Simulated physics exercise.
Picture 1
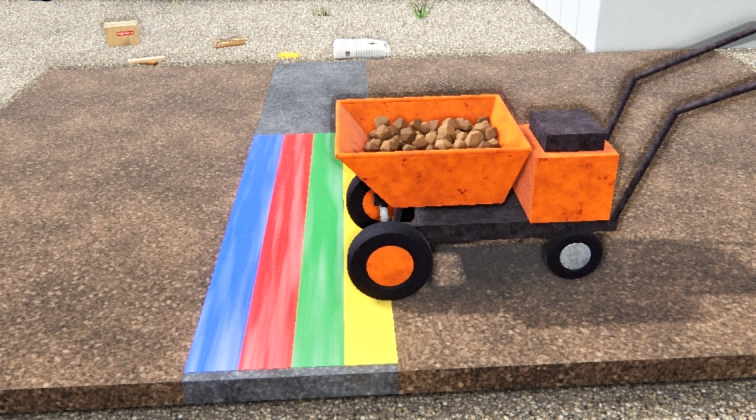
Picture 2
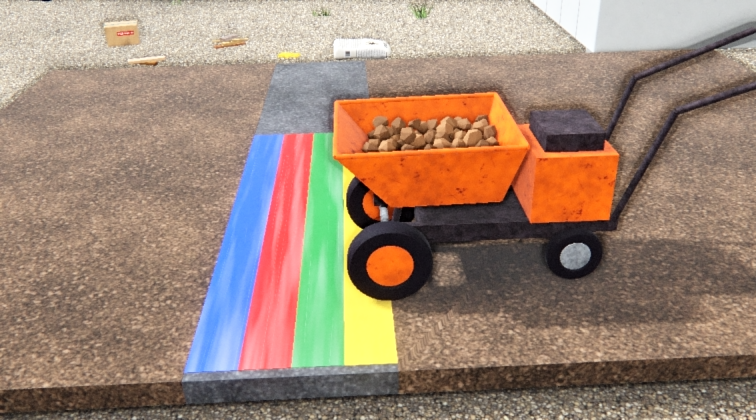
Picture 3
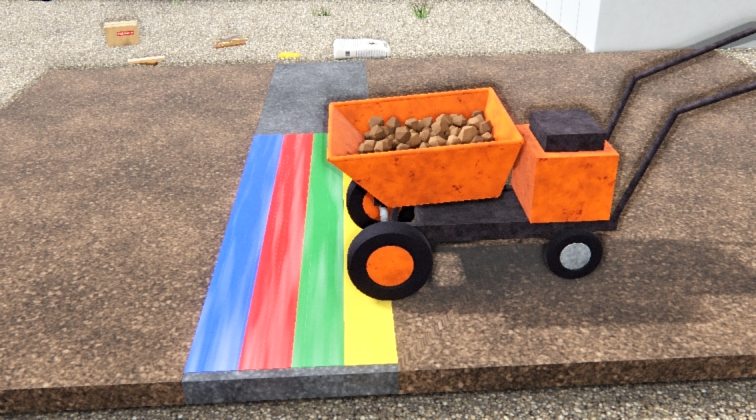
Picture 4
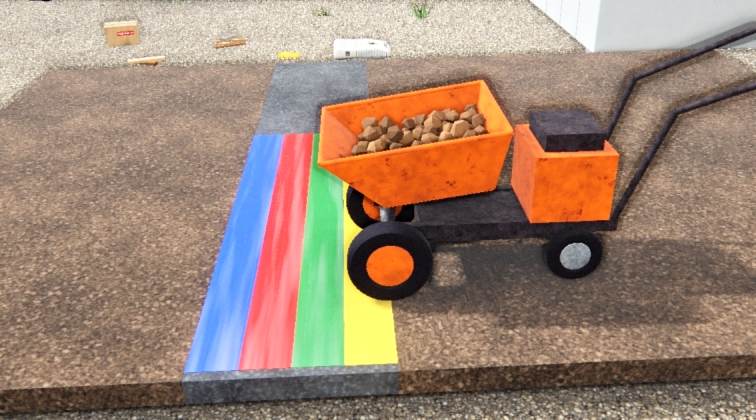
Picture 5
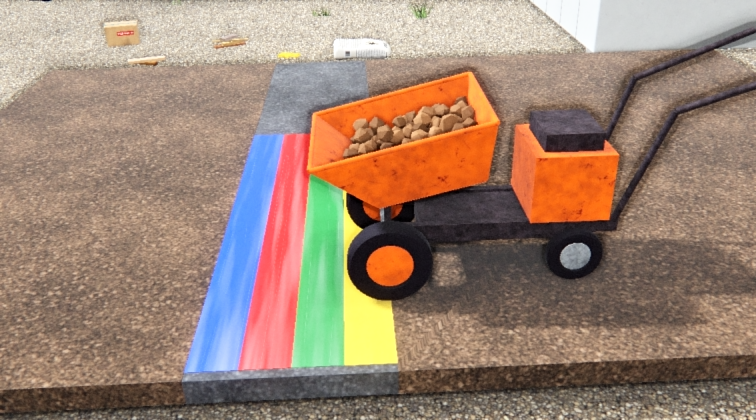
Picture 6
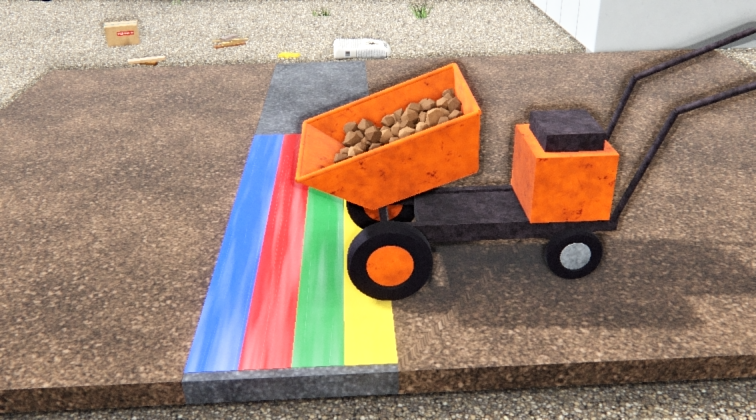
On a brown paved slab beside gravel, an orange power barrow stands with its front wheels by a pad striped blue, red, green and yellow, while its skip of brown clods tilts gradually forward to the left.
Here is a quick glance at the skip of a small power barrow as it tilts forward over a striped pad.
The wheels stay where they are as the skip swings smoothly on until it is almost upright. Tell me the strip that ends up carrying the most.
Blue.
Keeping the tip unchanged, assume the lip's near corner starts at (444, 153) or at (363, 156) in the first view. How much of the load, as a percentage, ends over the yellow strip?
Around 10 and 0 per cent respectively.
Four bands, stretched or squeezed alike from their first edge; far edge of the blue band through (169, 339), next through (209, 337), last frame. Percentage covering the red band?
About 30 %, then 0 %.
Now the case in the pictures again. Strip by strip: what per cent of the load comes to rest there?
Yellow strip 0 %, green strip 0 %, red strip 10 %, blue strip 40 %.
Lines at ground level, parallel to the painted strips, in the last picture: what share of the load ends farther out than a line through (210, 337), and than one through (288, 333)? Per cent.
Close to 50 per cent, then close to 80 per cent.
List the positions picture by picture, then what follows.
The first picture shows lip of the skip at (338, 157), level; top of the load at (443, 138), clay clods; yellow strip at (369, 325); green strip at (320, 327); red strip at (270, 329); blue strip at (221, 332).
The second picture shows lip of the skip at (336, 157), level; top of the load at (446, 131).
The third picture shows lip of the skip at (330, 160), tipped barely; top of the load at (457, 134).
The fourth picture shows lip of the skip at (321, 165), tipped a little; top of the load at (450, 130).
The fifth picture shows lip of the skip at (310, 172), tipped a little; top of the load at (440, 124).
The sixth picture shows lip of the skip at (298, 181), tipped clearly; top of the load at (442, 117); yellow strip at (369, 325); green strip at (320, 327); red strip at (270, 329); blue strip at (221, 332).
Soon, skip tipped steeply; all in the skip.
A while on, skip tipped right over; about half in the skip; a small part over the red strip; about a third over the blue strip; a small part off the paint.
Towards the end, skip tipped right over; about a quarter in the skip; a small part over the red strip; about a third over the blue strip; about a third off the paint.
Finally, skip tipped right over; about a quarter in the skip; none over the yellow strip; none over the green strip; a small part over the red strip; about a third over the blue strip; about a third off the paint.
